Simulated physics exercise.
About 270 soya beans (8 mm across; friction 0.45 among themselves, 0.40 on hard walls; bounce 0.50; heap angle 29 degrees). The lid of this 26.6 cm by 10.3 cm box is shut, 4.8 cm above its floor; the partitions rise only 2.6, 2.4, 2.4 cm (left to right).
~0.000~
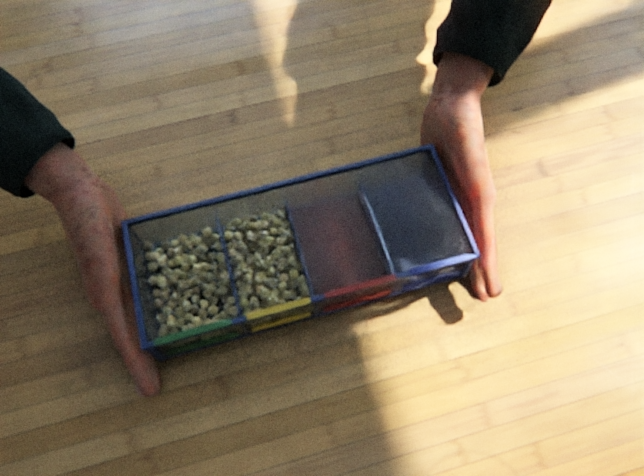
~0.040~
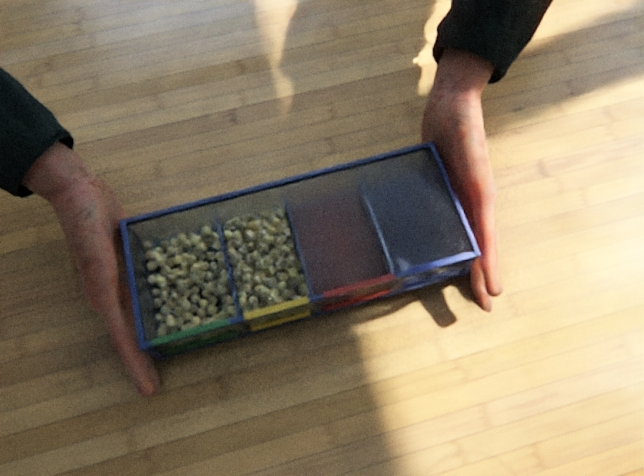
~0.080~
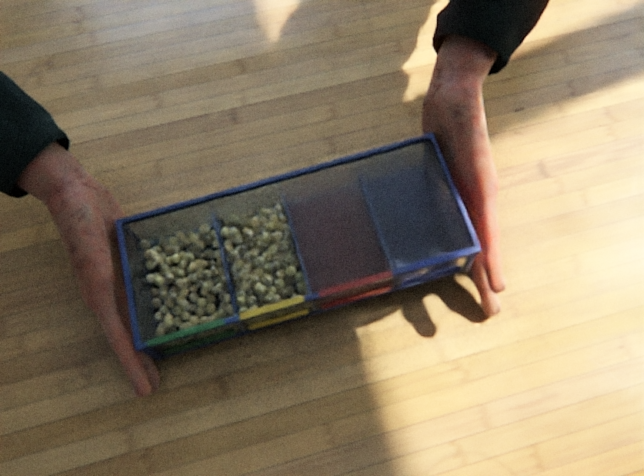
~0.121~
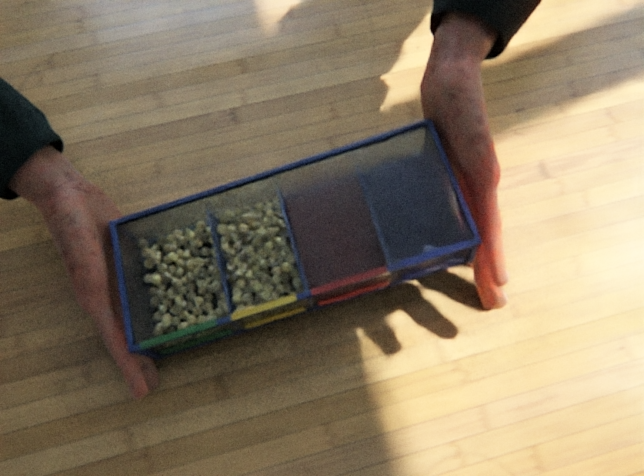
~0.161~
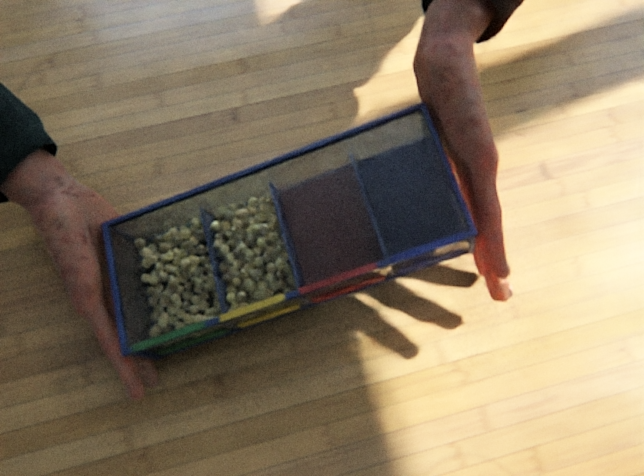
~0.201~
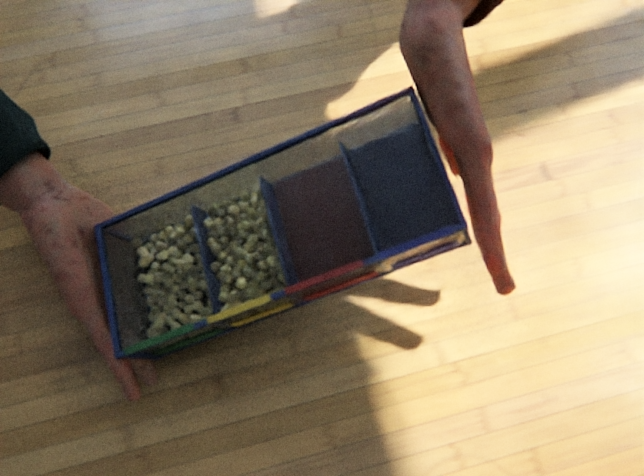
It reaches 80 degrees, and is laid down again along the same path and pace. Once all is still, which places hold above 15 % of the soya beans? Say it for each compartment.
Red under, blue under, green over, yellow over.
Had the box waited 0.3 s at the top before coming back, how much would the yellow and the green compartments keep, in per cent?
In that case yellow 30; green 70.
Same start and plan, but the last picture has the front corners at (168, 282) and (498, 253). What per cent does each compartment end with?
Red 25, blue 45, green 5, yellow 20.
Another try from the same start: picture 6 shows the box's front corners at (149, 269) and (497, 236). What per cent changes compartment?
In that case some 70 per cent.
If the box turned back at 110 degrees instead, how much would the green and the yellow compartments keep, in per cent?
Then: Green 100; yellow 0.
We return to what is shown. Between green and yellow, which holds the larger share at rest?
It is the green one.
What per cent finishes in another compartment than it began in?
Roughly 30 per cent.
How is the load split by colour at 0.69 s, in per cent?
Red 0; blue 0; green 50; yellow 50.
After 0.69 s, tilt 79 degrees; green 50 %, yellow 50 %.
Then, at 1.02 s, tilt 33 degrees; green 70 %, yellow 30 %.
Then, at 1.45 s, tilt 0 degrees; green 70 %, yellow 30 %.
By 2.0 s all is still; red 0 %, blue 0 %, green 70 %, yellow 30 %.
